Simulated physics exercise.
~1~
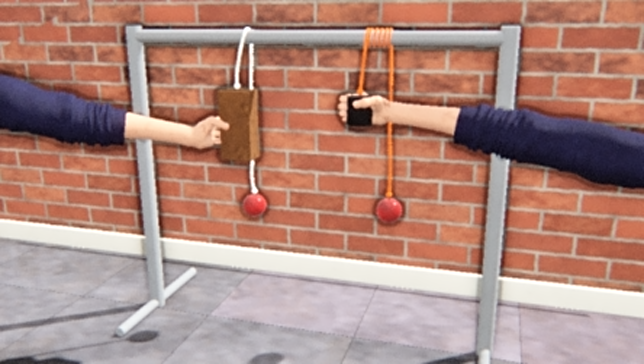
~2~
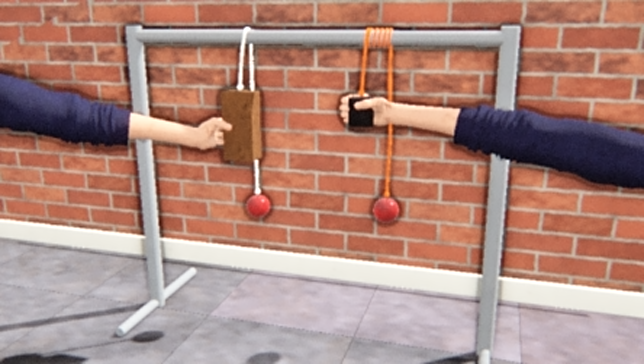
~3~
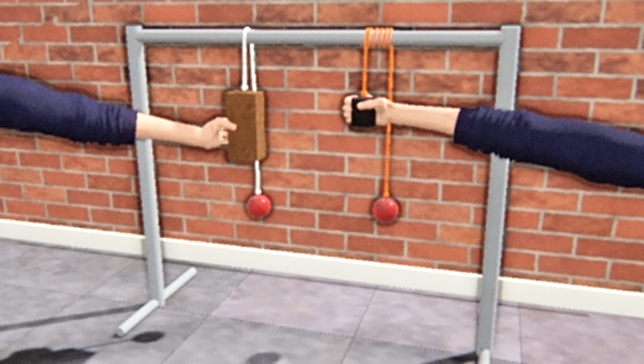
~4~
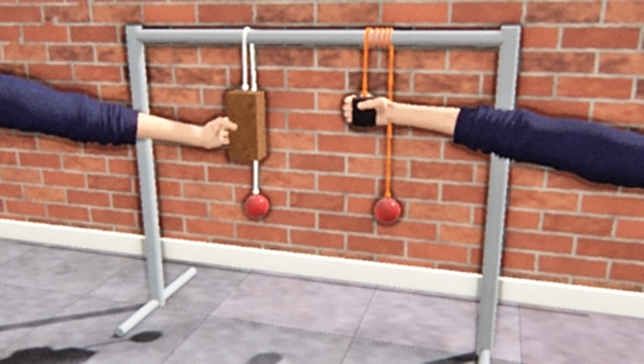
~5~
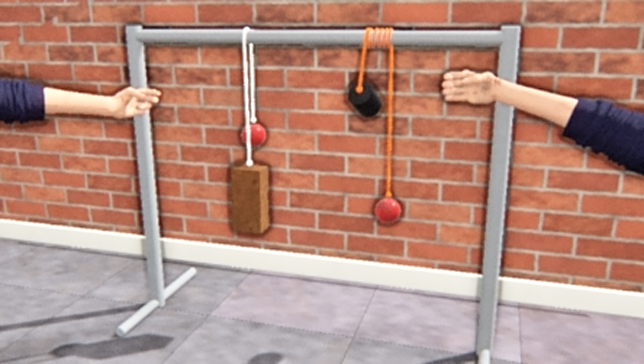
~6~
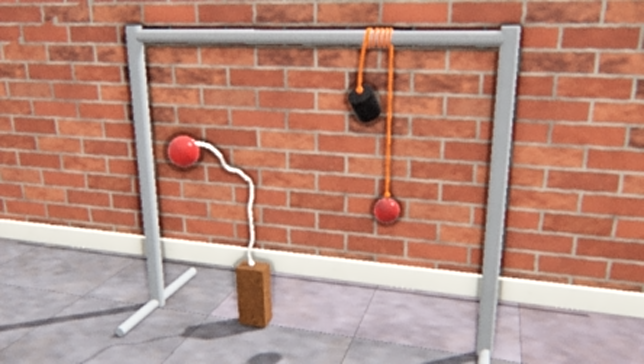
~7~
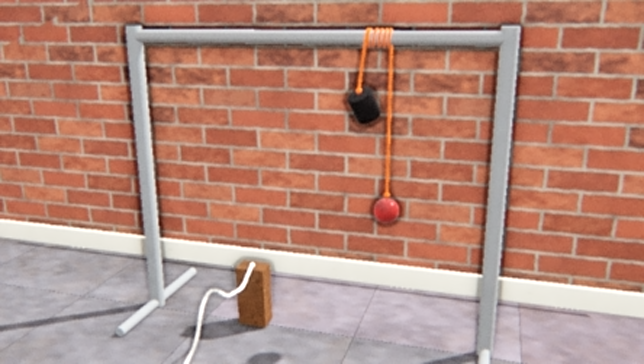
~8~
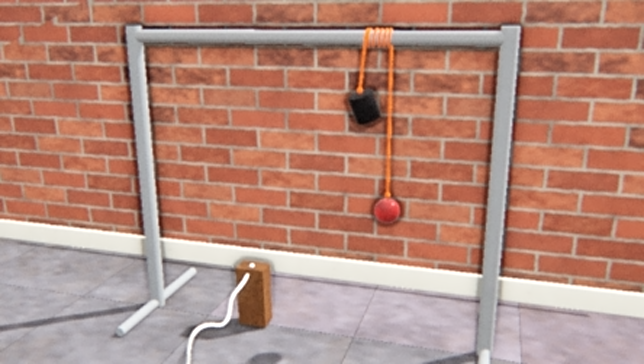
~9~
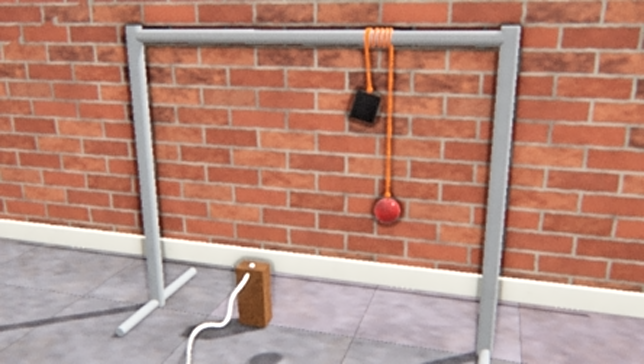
A brown brick dropped to the floor once two hands let go, dragging its white cord over the rail and flinging a red ball off to the left, while the black block stayed hanging from the orange cord looped around the bar.
